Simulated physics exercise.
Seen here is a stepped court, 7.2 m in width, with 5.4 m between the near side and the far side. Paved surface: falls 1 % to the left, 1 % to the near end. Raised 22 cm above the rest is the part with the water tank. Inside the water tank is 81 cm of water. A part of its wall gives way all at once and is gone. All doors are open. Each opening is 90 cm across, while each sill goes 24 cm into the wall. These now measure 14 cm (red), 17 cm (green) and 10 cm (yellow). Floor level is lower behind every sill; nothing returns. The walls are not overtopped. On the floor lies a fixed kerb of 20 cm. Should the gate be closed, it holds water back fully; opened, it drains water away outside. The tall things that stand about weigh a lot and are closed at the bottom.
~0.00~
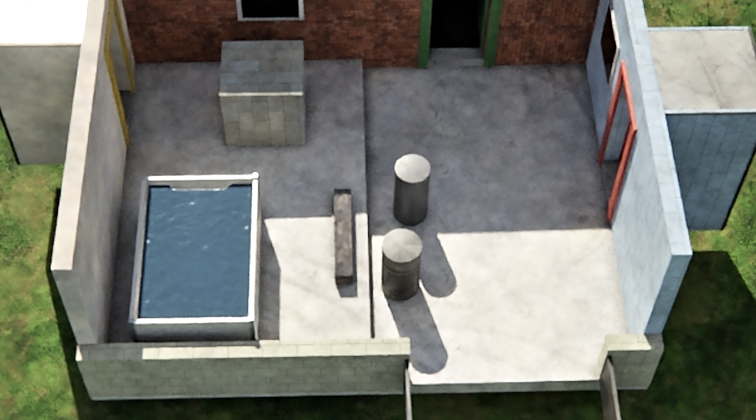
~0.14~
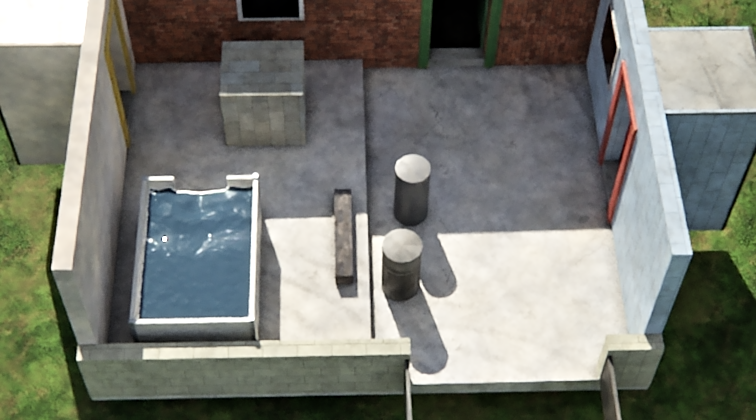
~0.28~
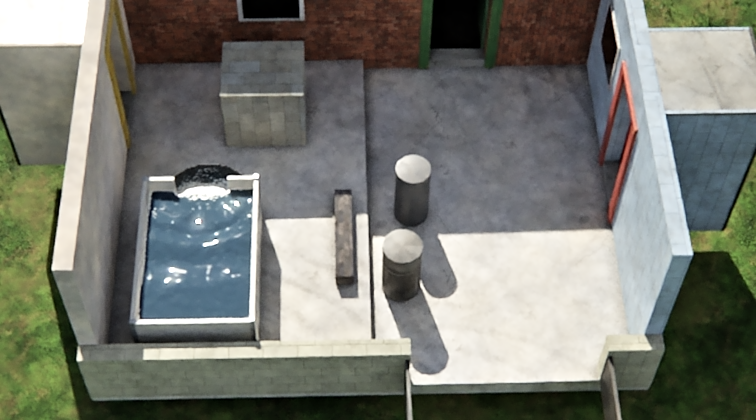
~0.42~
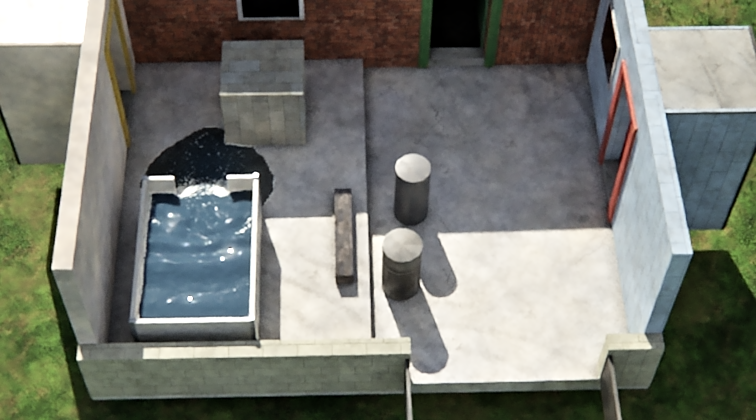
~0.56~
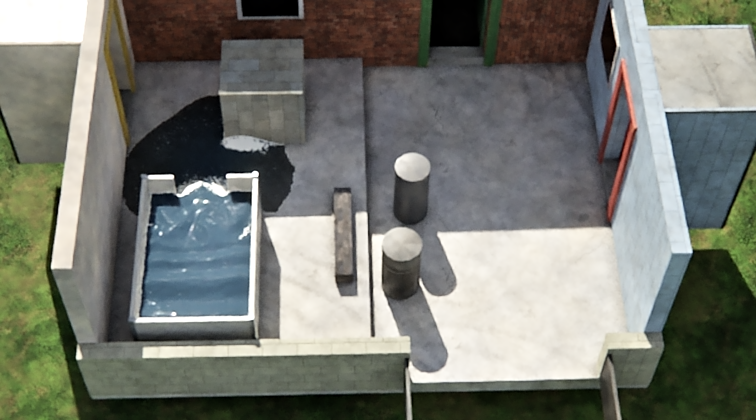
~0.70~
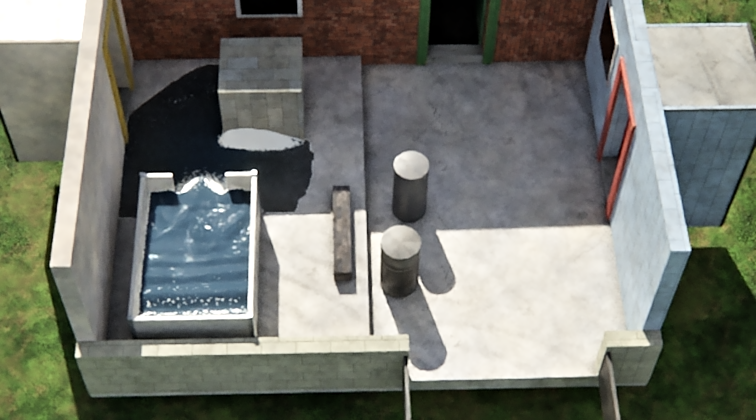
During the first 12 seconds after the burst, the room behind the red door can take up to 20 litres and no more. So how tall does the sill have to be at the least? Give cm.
It would have to be close to 6 cm high.
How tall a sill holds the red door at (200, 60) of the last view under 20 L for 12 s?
Around 31 cm would do it.
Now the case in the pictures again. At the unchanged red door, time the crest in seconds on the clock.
Near 5.5 seconds.
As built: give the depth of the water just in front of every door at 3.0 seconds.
In cm: Red 1, green 0, yellow 23.
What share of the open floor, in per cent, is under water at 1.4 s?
Close to 20 per cent is wet.
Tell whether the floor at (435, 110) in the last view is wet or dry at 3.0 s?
Looks like it's soaked.
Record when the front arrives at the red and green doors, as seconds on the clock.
The red door at 3.0 s and the green door at 3.4 s.
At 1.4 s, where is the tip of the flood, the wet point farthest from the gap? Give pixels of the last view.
Pixel close to (411, 134).
After 1.4 s water covers 20 % of the floor, deepest (48 cm) near (134, 68); it has not reached the red door.
After 3.0 s water covers 50 % of the floor, deepest (30 cm) near (203, 67); 1 cm at the red door, 0 litres in over its 14 cm sill.
After 12.0 s water covers 95 % of the floor, deepest (18 cm) near (105, 365); 3 cm at the red door, 0 litres in over its 14 cm sill.
At the red door as built, the water arrived by 3.0 s and peaked near 11 cm at 5.4 s.
Run again over the same 12 s with other heights there, 29 litres in over 5 cm, 10 litres over 7 cm. The limit of 20 litres is kept from about 6 cm up.
